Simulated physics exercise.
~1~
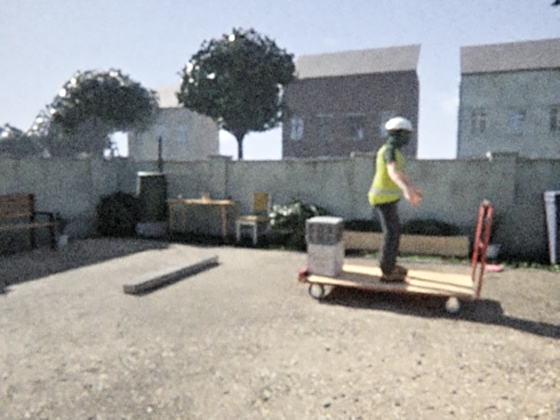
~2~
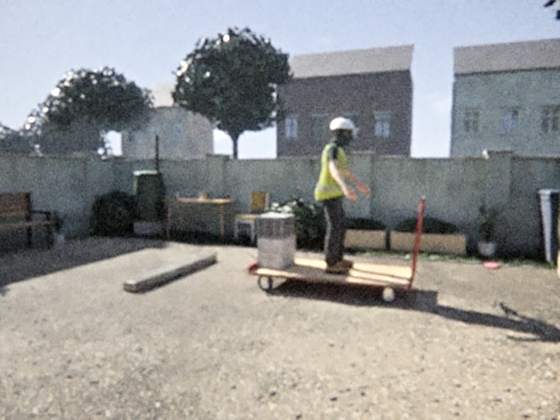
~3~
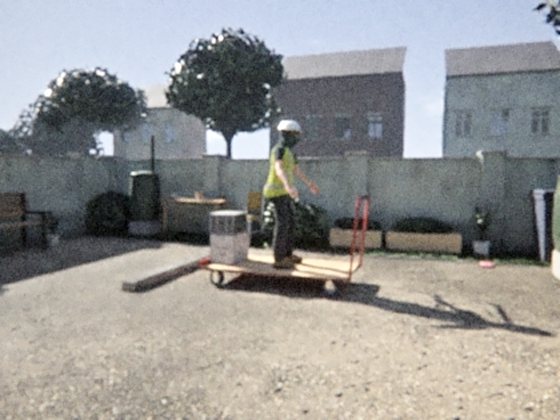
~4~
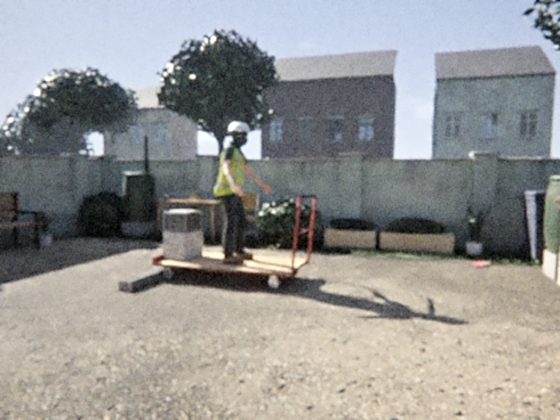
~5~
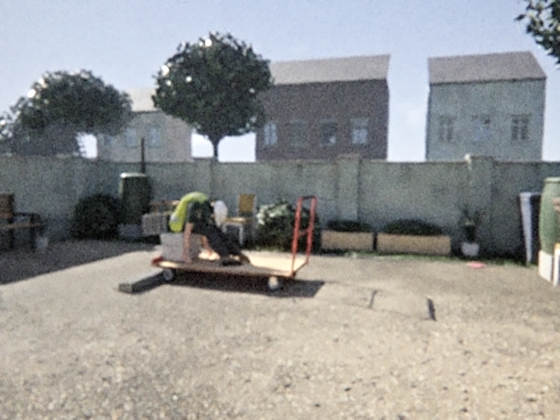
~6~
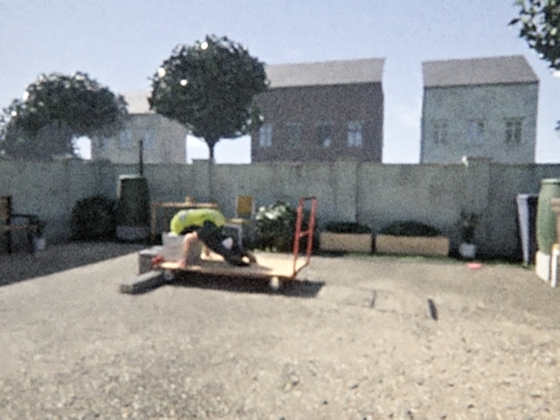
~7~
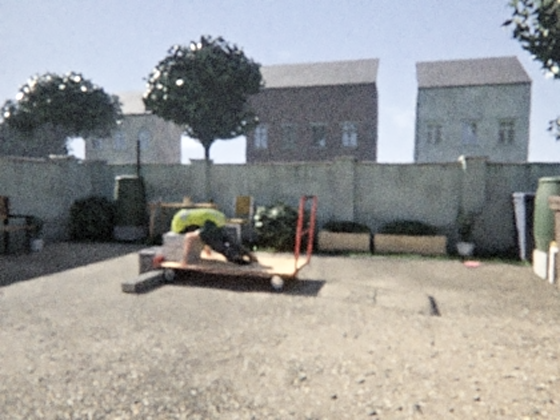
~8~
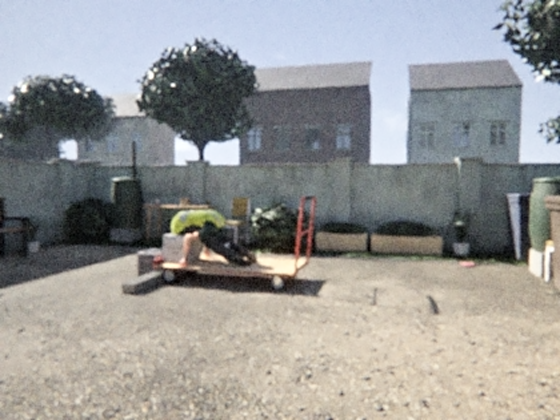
A worker riding a trolley folds forward at a kerb as the top crate tumbles off.
